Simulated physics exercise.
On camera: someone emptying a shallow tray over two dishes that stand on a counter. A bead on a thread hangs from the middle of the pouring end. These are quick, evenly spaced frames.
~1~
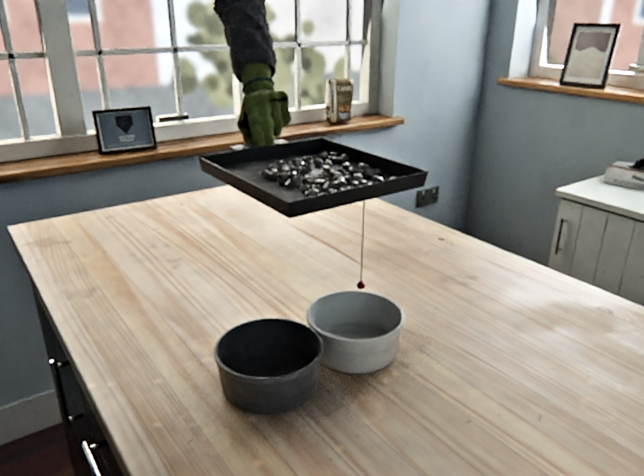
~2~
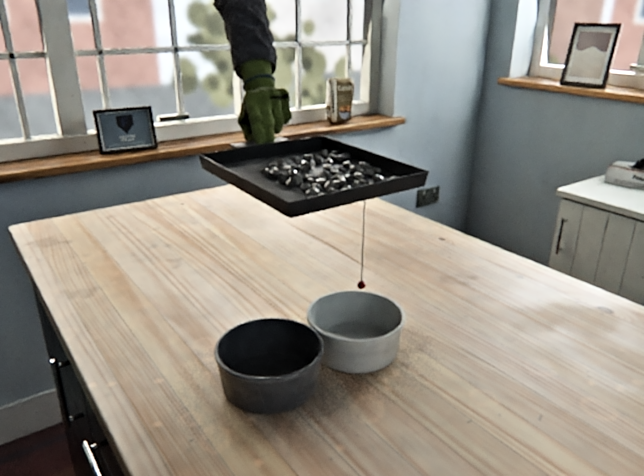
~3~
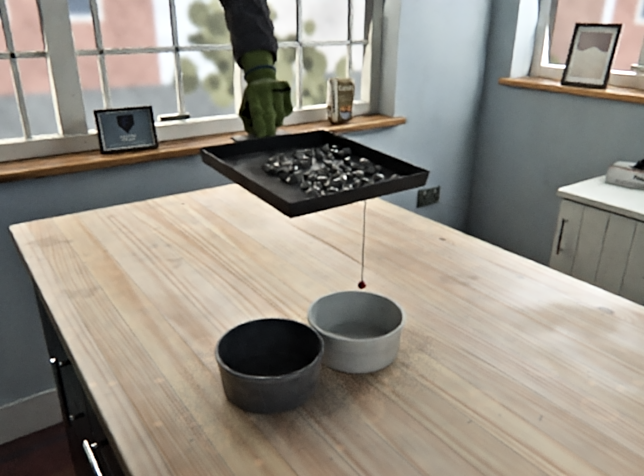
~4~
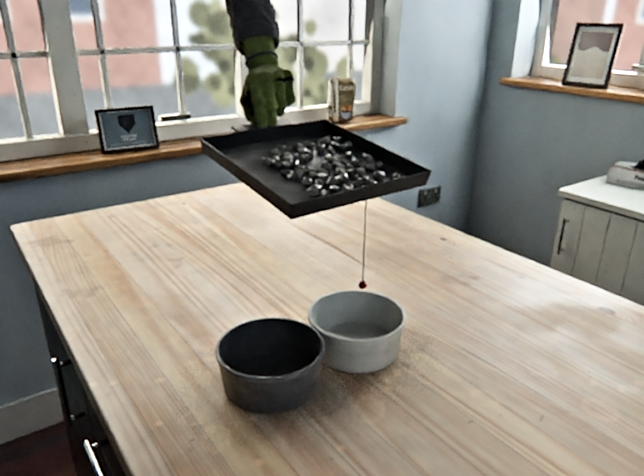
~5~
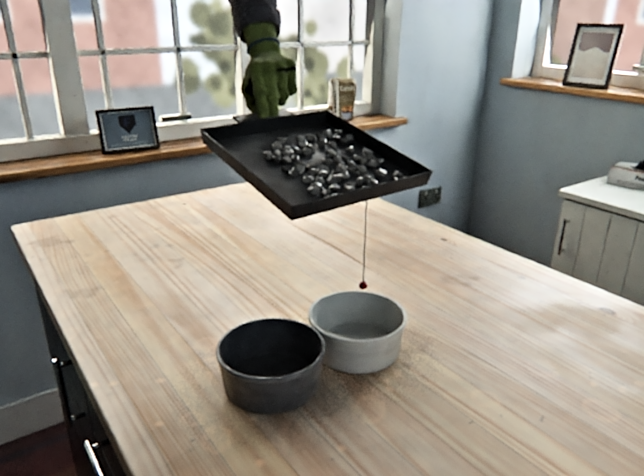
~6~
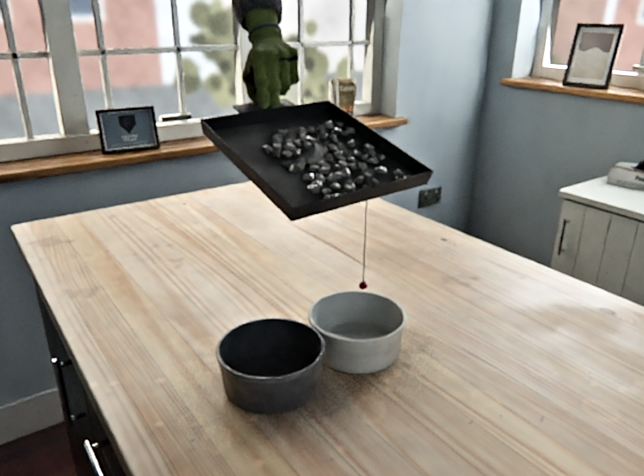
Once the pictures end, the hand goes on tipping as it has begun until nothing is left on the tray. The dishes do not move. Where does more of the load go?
Fuller: The right-hand dish.
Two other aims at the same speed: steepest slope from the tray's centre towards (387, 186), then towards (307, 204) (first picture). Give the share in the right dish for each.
Roughly 0 per cent, and 40 per cent.
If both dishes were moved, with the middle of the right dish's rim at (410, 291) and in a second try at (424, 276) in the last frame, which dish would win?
One: The left-hand dish. Two: The left-hand dish.
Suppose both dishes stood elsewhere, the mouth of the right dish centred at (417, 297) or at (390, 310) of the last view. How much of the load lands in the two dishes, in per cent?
Roughly 90 per cent, and 90 per cent.
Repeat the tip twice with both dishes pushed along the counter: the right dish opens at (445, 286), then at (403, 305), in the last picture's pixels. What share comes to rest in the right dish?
About 10 and 50 per cent.
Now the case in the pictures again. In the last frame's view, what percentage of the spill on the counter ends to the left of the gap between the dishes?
Near 0 %.
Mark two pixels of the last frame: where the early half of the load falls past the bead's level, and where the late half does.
At about (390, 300), then at (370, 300).
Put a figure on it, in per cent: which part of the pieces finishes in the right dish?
Roughly 60 in a hundred.
Shortly afterwards, tray tipped steeply; all but a few on the tray; only a few in the air.
Next, tray tipped right over; the bulk on the tray; a little in the right dish; a little outside both; a little in the air.
Some moments later, tray tipped past a quarter turn; a little in the left dish; near two thirds in the right dish; near a quarter outside both.
In the end, tray tipped past a quarter turn; a little in the left dish; near two thirds in the right dish; near a quarter outside both.
